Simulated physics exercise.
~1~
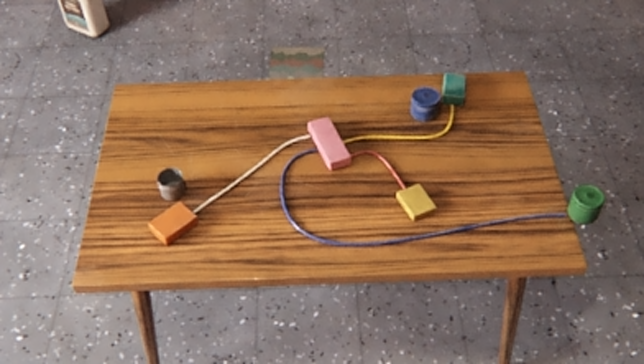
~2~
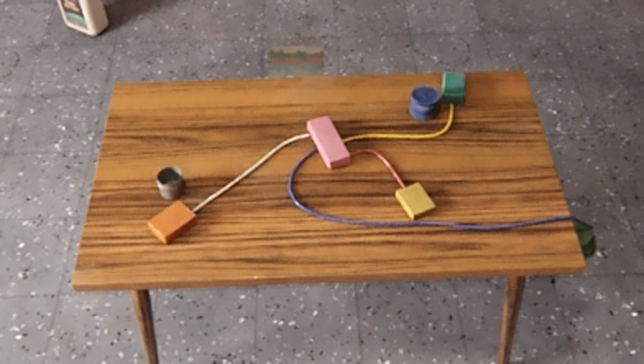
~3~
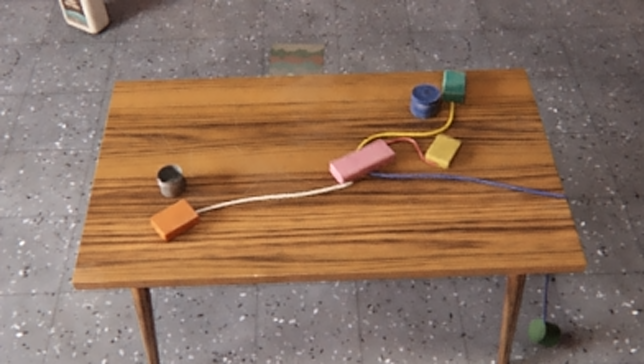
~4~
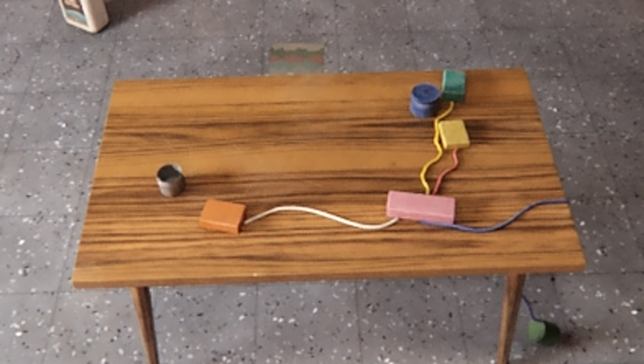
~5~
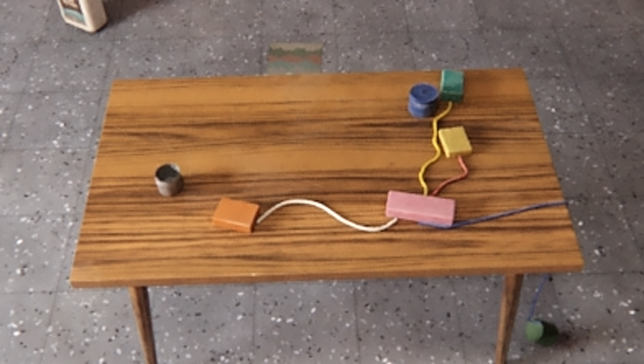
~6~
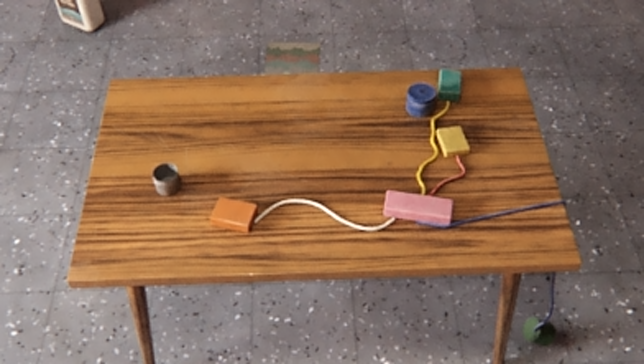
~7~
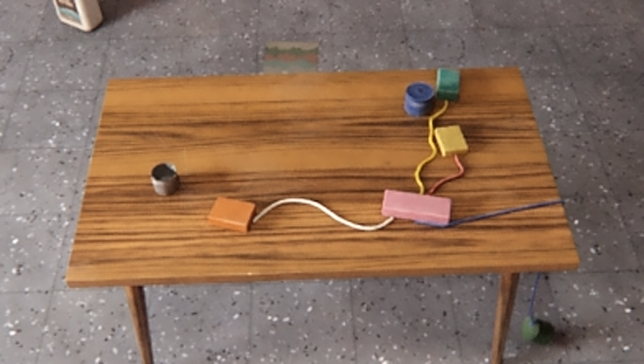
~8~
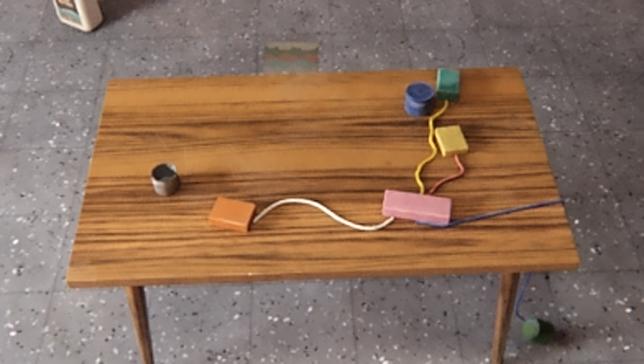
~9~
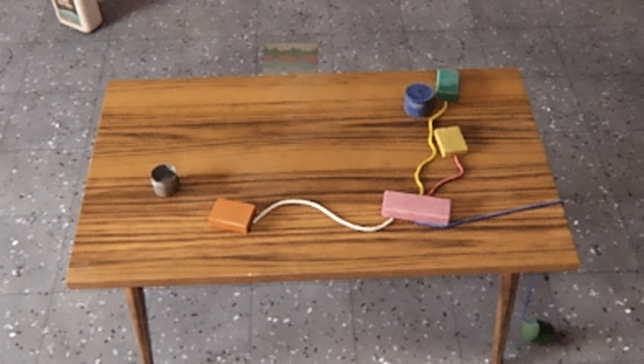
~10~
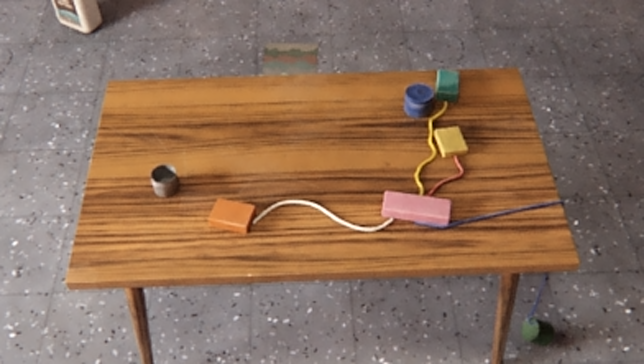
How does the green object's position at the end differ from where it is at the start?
At the start it is at the right edge of the tabletop. By the end it is hanging below the tabletop, near the right table leg, on the blue cable.
